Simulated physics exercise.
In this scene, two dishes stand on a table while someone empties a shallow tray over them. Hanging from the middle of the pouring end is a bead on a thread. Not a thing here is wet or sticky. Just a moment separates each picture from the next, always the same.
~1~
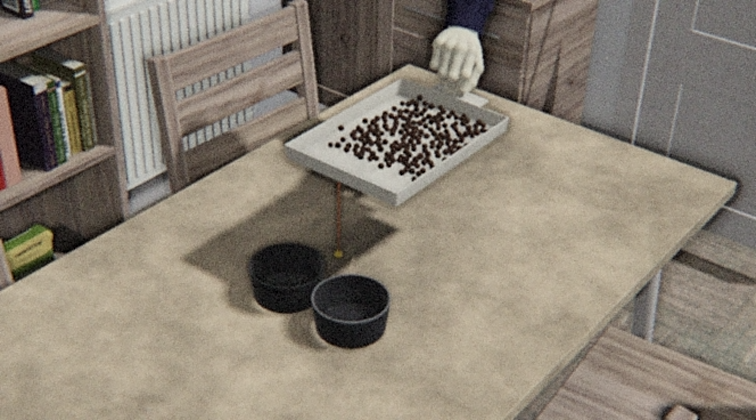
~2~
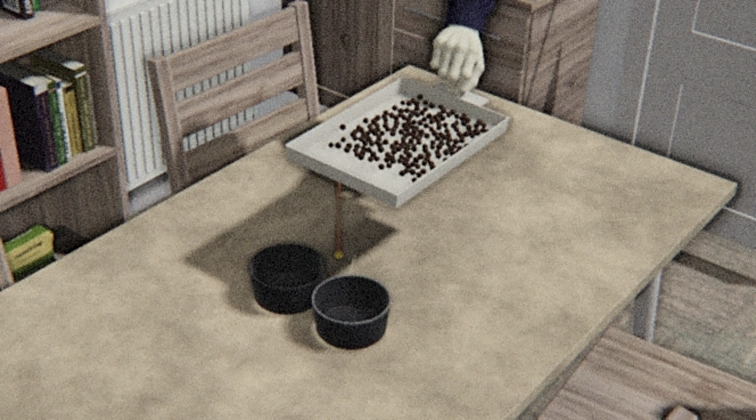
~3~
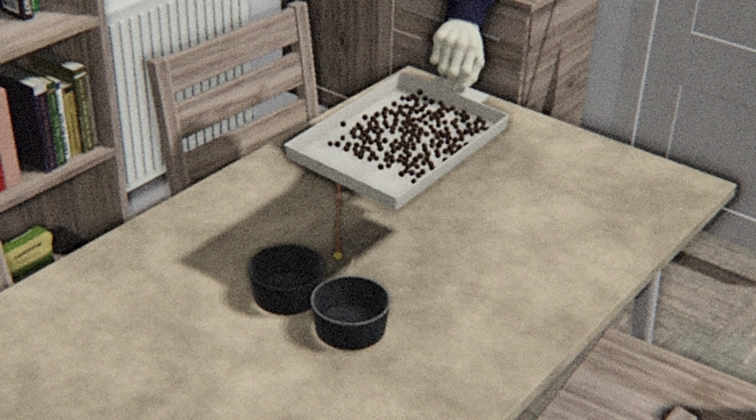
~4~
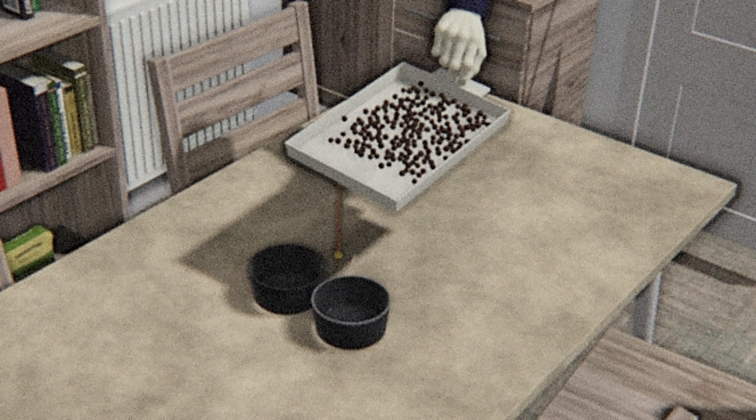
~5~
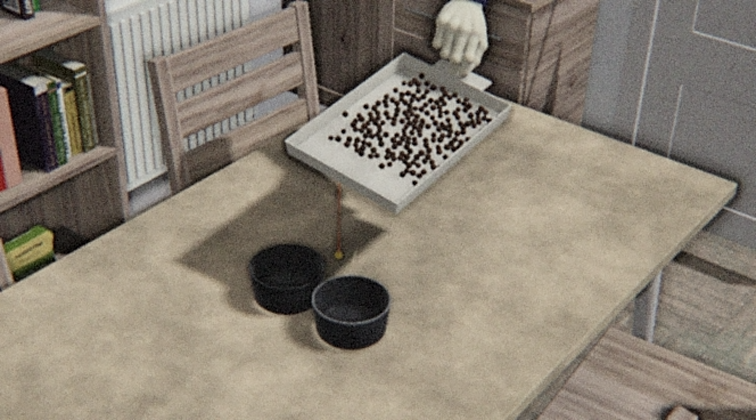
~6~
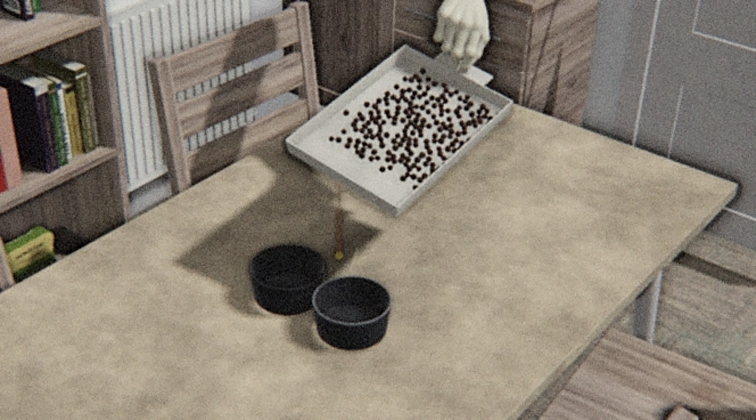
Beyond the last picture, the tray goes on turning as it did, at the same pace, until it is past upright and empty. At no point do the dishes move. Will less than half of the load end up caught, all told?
The dishes save the lesser portion.
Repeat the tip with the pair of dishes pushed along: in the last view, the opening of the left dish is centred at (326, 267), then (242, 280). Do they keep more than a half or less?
Past half, then shy of half.
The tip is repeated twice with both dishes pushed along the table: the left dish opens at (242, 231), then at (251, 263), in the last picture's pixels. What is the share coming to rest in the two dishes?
Roughly 0% the first time and 0% the second time.
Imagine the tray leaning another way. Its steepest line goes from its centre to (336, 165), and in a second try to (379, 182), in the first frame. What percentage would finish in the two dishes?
Somewhere close to 70 % the first time, 70 % the second.
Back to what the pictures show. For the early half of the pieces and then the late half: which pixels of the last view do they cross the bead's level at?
I'd put it at roughly (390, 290), and after that at roughly (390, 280).
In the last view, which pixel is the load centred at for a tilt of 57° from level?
I'd put the middle of the pieces at roughly (398, 183).
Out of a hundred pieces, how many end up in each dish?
The left dish gets close to 0 per cent and the right dish close to 30 per cent.
Soon, tray tipped steeply; nearly all on the tray; a stray few in the right dish; a stray few in the air.
A while on, tray tipped right over; about a quarter on the tray; about a quarter in the right dish; about a third outside both; a small part in the air.
Towards the end, tray tipped past a quarter turn; about a third in the right dish; about two thirds outside both.
Finally, tray tipped past a quarter turn; about a third in the right dish; none in the left dish; about two thirds outside both.
